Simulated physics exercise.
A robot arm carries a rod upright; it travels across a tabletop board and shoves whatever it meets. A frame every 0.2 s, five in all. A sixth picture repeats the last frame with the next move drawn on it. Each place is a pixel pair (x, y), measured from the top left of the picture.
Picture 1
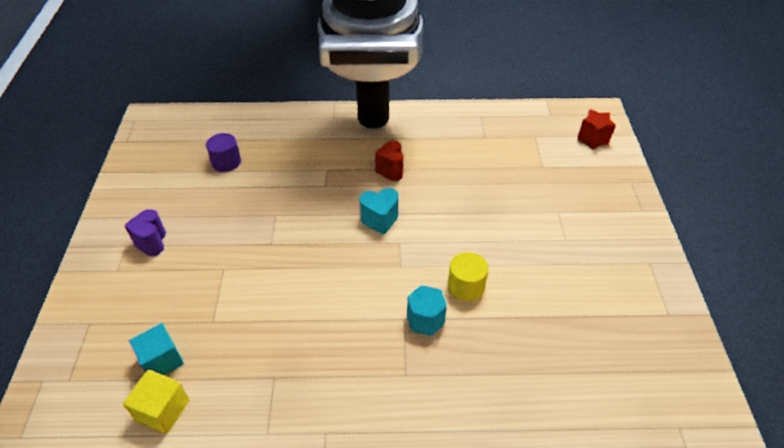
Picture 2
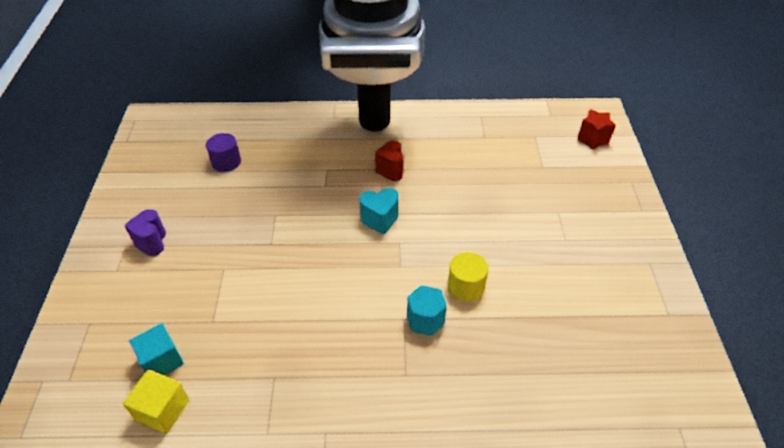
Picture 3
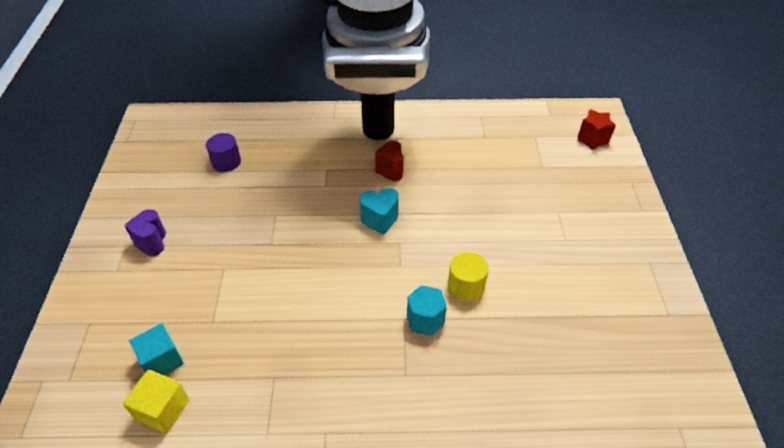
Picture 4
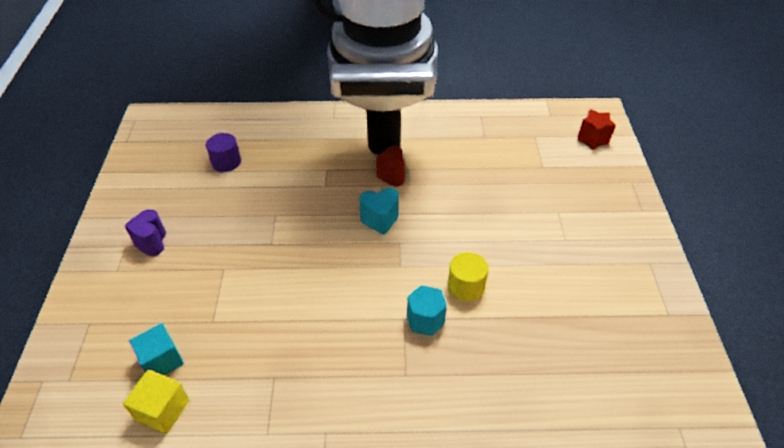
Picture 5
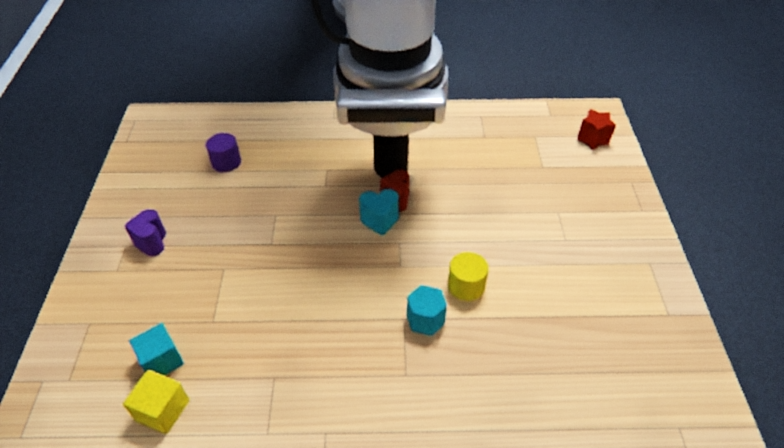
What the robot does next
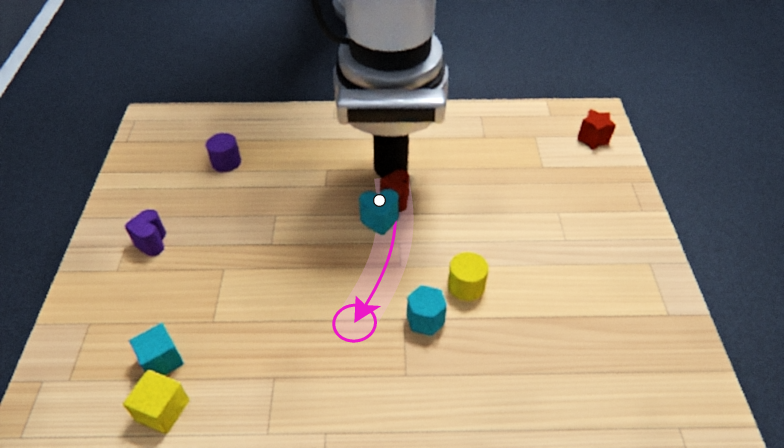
A black-tipped robot arm moved down from the top edge of the wooden board and pushed the red block a short way toward the turquoise heart, while the other colored blocks stayed still.
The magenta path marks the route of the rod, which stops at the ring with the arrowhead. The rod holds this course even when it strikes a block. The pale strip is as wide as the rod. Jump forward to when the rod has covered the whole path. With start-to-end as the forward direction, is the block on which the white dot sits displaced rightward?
That would be a yes.
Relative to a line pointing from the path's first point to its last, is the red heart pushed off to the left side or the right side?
The red heart goes left.
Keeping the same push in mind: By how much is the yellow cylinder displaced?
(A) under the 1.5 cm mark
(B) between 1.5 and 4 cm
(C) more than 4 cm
The correct letter is A.
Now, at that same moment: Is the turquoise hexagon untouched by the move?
Yes.
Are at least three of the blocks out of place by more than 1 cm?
No
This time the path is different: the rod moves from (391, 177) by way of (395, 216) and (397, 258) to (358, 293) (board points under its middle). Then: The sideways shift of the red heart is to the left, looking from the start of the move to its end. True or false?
The statement is correct.
Drawn move, from (391, 177) via (395, 221) and (384, 270), ending at (355, 323); the dot is on the turquoise heart.
What follows on the original path. One third of the way, rod (395, 214); turquoise heart (370, 224), turned 80° clockwise; red heart (412, 223).
Two thirds of the way, rod (383, 263); turquoise heart (341, 261); red heart (421, 248), turned 35° anticlockwise.
At the end, rod (354, 315); turquoise heart (326, 272), turned 215° clockwise; red heart (421, 248), turned 35° anticlockwise; turquoise hexagon still; yellow cylinder still.
